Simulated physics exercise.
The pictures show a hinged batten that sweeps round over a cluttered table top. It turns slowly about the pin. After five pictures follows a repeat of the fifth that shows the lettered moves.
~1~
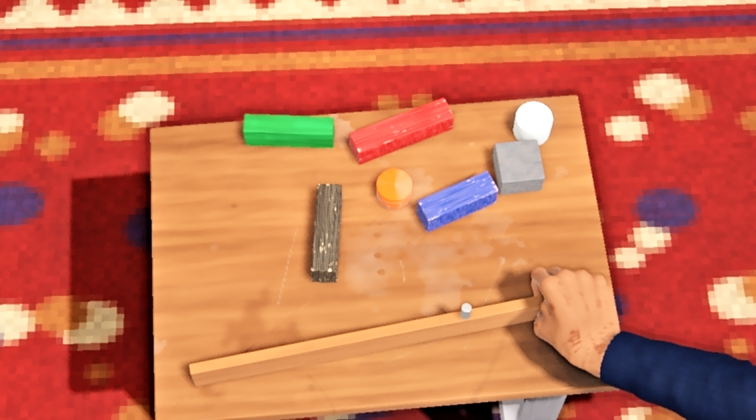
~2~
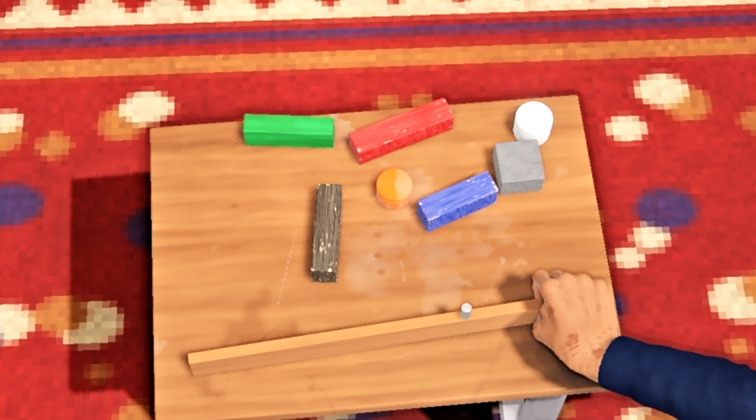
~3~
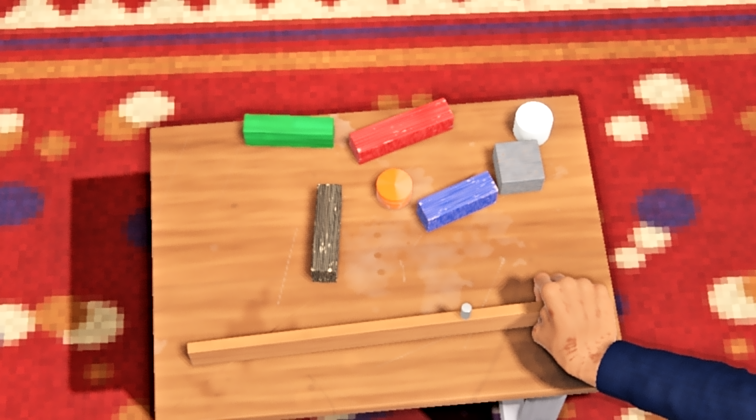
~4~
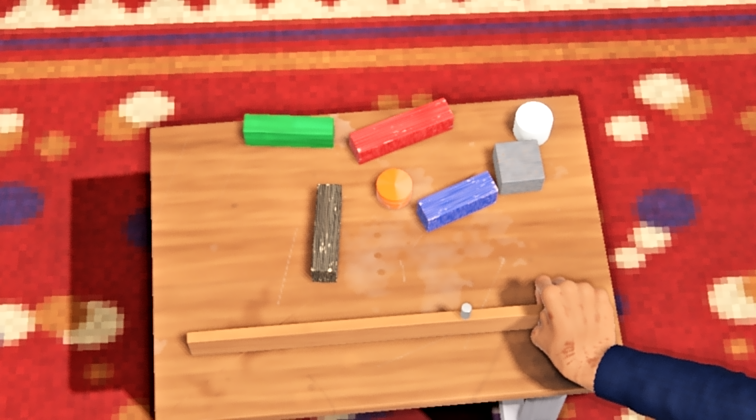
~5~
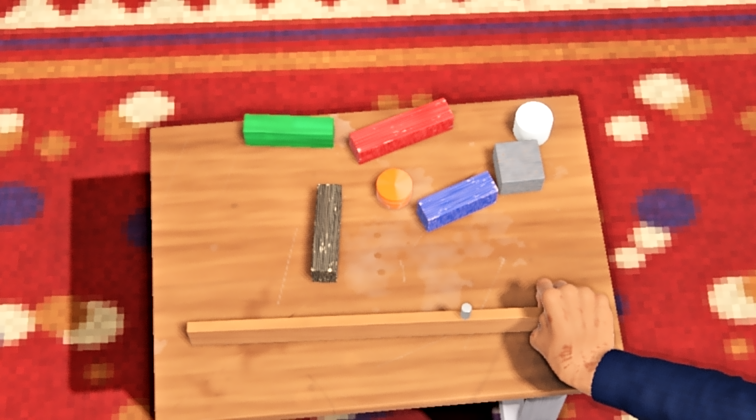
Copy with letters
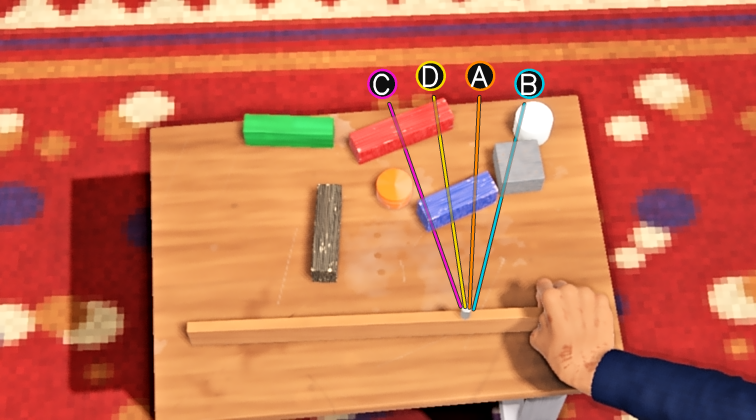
A hand holding the right end of a wooden batten as its left end swings slightly upward below coloured blocks on a table.
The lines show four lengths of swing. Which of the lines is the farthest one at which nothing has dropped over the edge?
No farther than C.
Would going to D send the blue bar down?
By then, no.
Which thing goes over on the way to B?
The red bar goes over.
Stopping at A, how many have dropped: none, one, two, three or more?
By then, one.
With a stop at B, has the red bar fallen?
Yes.
On the marked copy, A at (474, 198); B at (500, 203); C at (423, 202); D at (449, 198).
Following C. Soon after the start, arm (336, 258); black bar (335, 213); green stick (290, 132).
Later, arm (378, 212); green stick (292, 123); black bar (359, 175).
In the end, arm (422, 192); red bar (470, 101); green stick (292, 118); nothing has fallen.
As for the rest, A drops the red bar; B drops the red bar; D drops the red bar.
